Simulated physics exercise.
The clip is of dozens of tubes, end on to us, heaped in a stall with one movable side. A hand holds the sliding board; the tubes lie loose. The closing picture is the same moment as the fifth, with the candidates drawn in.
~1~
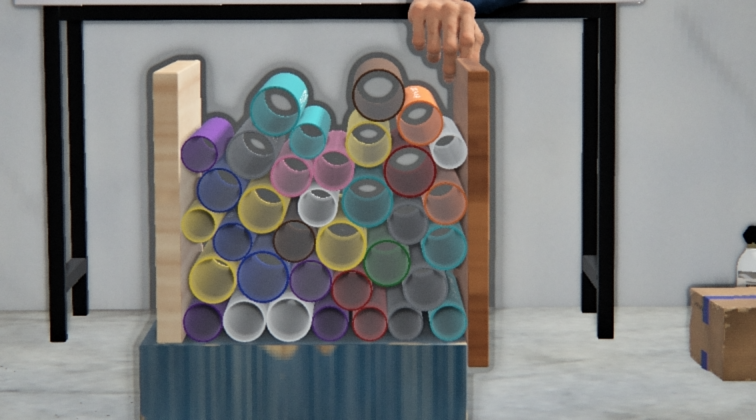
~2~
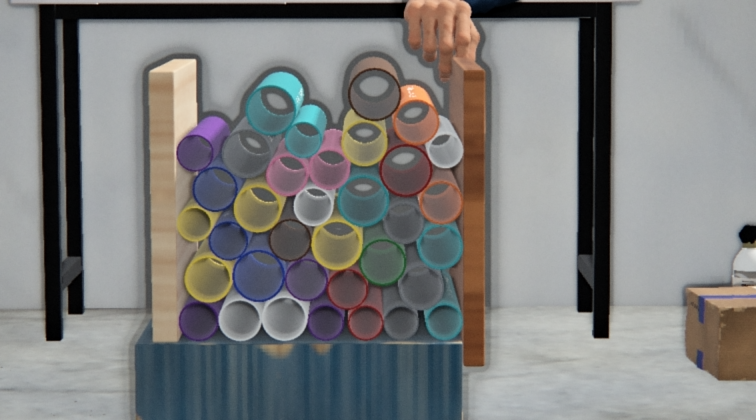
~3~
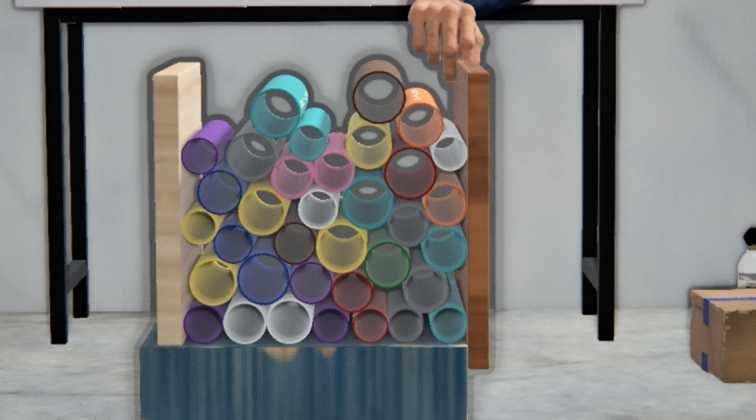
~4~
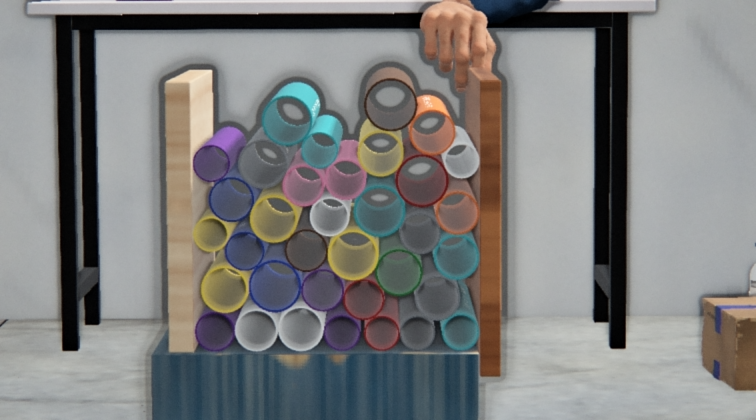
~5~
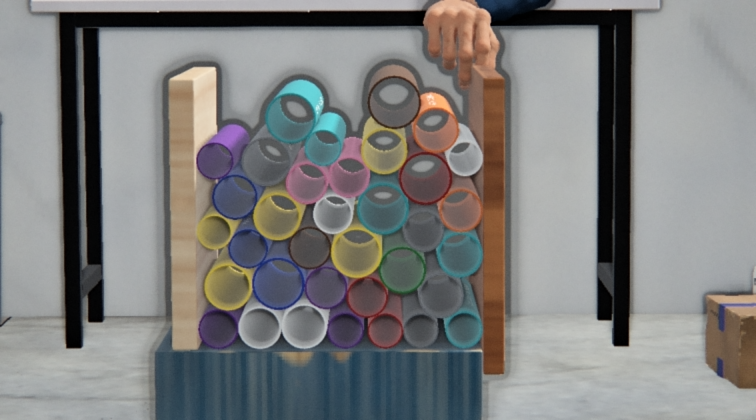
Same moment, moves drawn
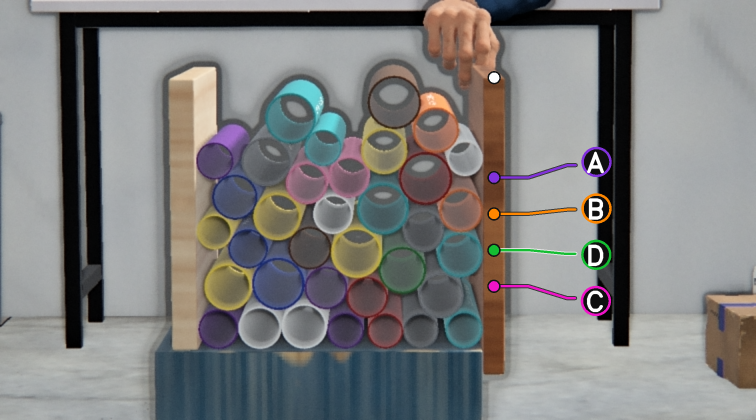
The view sways slightly left, then right, as a hand holds the board beside motionless tubes.
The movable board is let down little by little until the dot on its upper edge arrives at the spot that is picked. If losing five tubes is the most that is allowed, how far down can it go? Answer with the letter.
The lowest mark that will do is B.
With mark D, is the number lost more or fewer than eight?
It loses fewer than eight.
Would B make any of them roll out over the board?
Yes, at B.
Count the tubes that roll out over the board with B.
It comes to three.
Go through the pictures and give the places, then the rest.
The first frame shows a blue tube (232, 242); a yellow tube (262, 209); a blue tube (219, 190).
The second frame shows a blue tube (215, 189); a turquoise tube (303, 140).
The third frame shows side board (470, 202); a purple tube (203, 324).
The fourth frame shows a grey tube (418, 332); a blue tube (275, 286).
The fifth frame shows a blue tube (248, 248); a yellow tube (278, 216); a blue tube (235, 197).
On the marked copy, A at (494, 178); B at (494, 214); C at (494, 286); D at (494, 251); the white dot at (494, 77).
With B. Early on, top of the board (483, 141).
Further on, top of the board (483, 212).
At the end, top of the board (483, 213), three out over the board.
As for the rest, A none out over the board; C more than five out over the board; D six out over the board.
